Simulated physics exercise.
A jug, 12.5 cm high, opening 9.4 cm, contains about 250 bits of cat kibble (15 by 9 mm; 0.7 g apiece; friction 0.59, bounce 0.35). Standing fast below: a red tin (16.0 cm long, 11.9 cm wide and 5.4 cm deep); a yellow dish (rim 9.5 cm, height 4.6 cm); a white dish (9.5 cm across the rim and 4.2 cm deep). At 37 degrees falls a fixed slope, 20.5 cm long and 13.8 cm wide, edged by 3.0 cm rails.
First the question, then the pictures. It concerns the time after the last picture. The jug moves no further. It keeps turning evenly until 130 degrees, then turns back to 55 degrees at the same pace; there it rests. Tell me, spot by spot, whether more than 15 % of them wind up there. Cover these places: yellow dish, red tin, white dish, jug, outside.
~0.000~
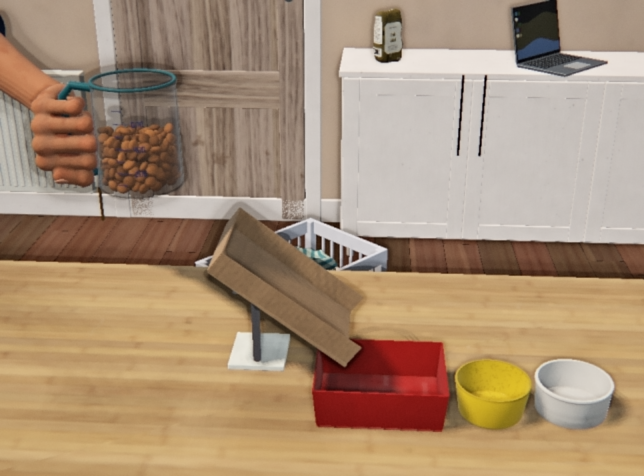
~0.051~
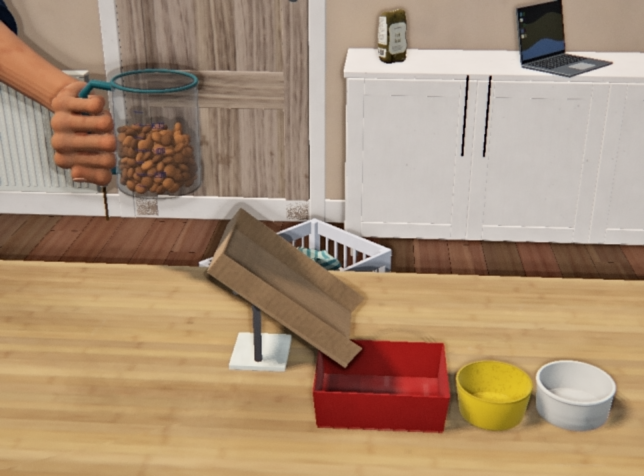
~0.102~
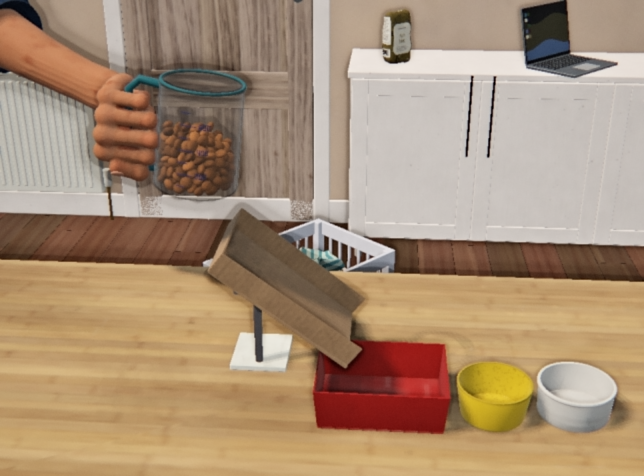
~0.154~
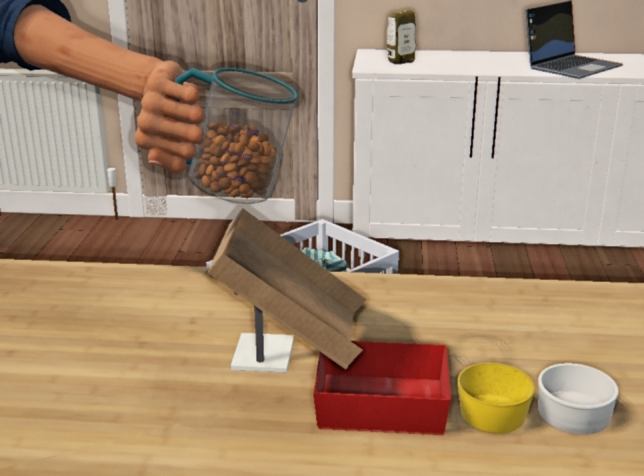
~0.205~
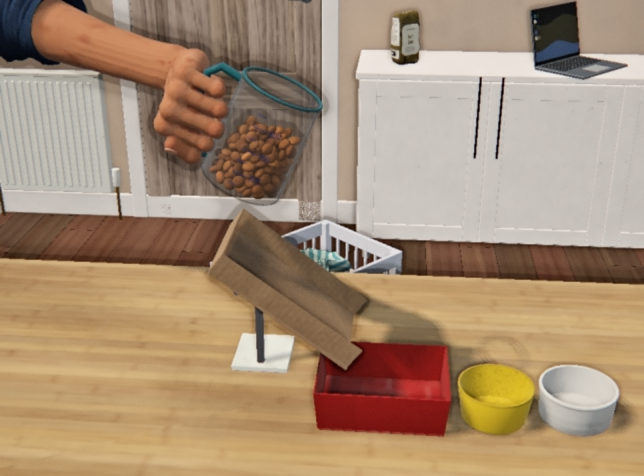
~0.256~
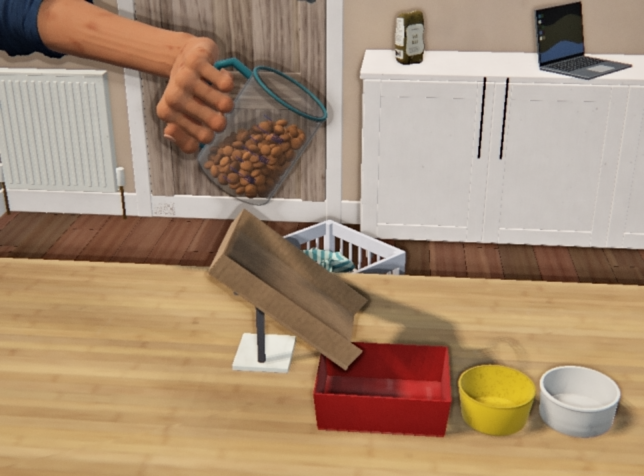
Yellow dish: They do not; red tin: They do; white dish: They do not; jug: They do; outside: They do not.
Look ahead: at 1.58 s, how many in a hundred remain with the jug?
About 25 per cent.
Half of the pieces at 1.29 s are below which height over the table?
Height estimate: Near 2 cm.
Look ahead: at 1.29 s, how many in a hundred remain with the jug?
Close to 25 in a hundred.
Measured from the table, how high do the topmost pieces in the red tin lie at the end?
I'd say close to 4.0 cm.
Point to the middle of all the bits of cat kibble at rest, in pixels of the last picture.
Centre: Approx. (398, 397).
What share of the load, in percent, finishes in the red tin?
Estimate: About 75 %.
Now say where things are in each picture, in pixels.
In the first frame, jug at (135, 108); tilt 0 degrees; moved 0.0 cm; lip at (173, 81); top of the load at (129, 131); red tin at (380, 366); yellow dish at (493, 380); white dish at (574, 380).
In the second frame, jug at (156, 109); tilt 2 degrees; moved 2.2 cm; lip at (195, 83); top of the load at (147, 129).
In the third frame, jug at (201, 111); tilt 7 degrees; moved 7.2 cm; low side right; lip at (244, 88); top of the load at (201, 128).
In the fourth frame, jug at (248, 114); tilt 16 degrees; moved 12.2 cm; low side right; lip at (296, 97); top of the load at (213, 128).
In the fifth frame, jug at (271, 116); tilt 25 degrees; moved 14.4 cm; low side right; lip at (321, 107); top of the load at (261, 128).
In the sixth frame, jug at (275, 118); tilt 34 degrees; moved 14.4 cm; low side right; lip at (325, 117); top of the load at (271, 128); red tin at (383, 369); yellow dish at (497, 385); white dish at (580, 387). It turns about 170 degrees a second.
Then, at 0.65 s, tilt 102 degrees; jug 100 %; middle of all pieces near (241, 140).
Then, at 0.98 s, tilt 122 degrees; red tin 5 %, jug 45 %, slope 50 %; middle of all pieces near (300, 218).
After 1.29 s, tilt 69 degrees; red tin 65 %, jug 25 %, outside 5 %, slope 5 %; middle of all pieces near (383, 338).
After 1.58 s, tilt 55 degrees; red tin 75 %, jug 25 %, outside 5 %; middle of all pieces near (384, 349).
By 2.1 s all is still; yellow dish 0 %, red tin 75 %, white dish 0 %, jug 25 %, outside 5 %, slope 0 %.
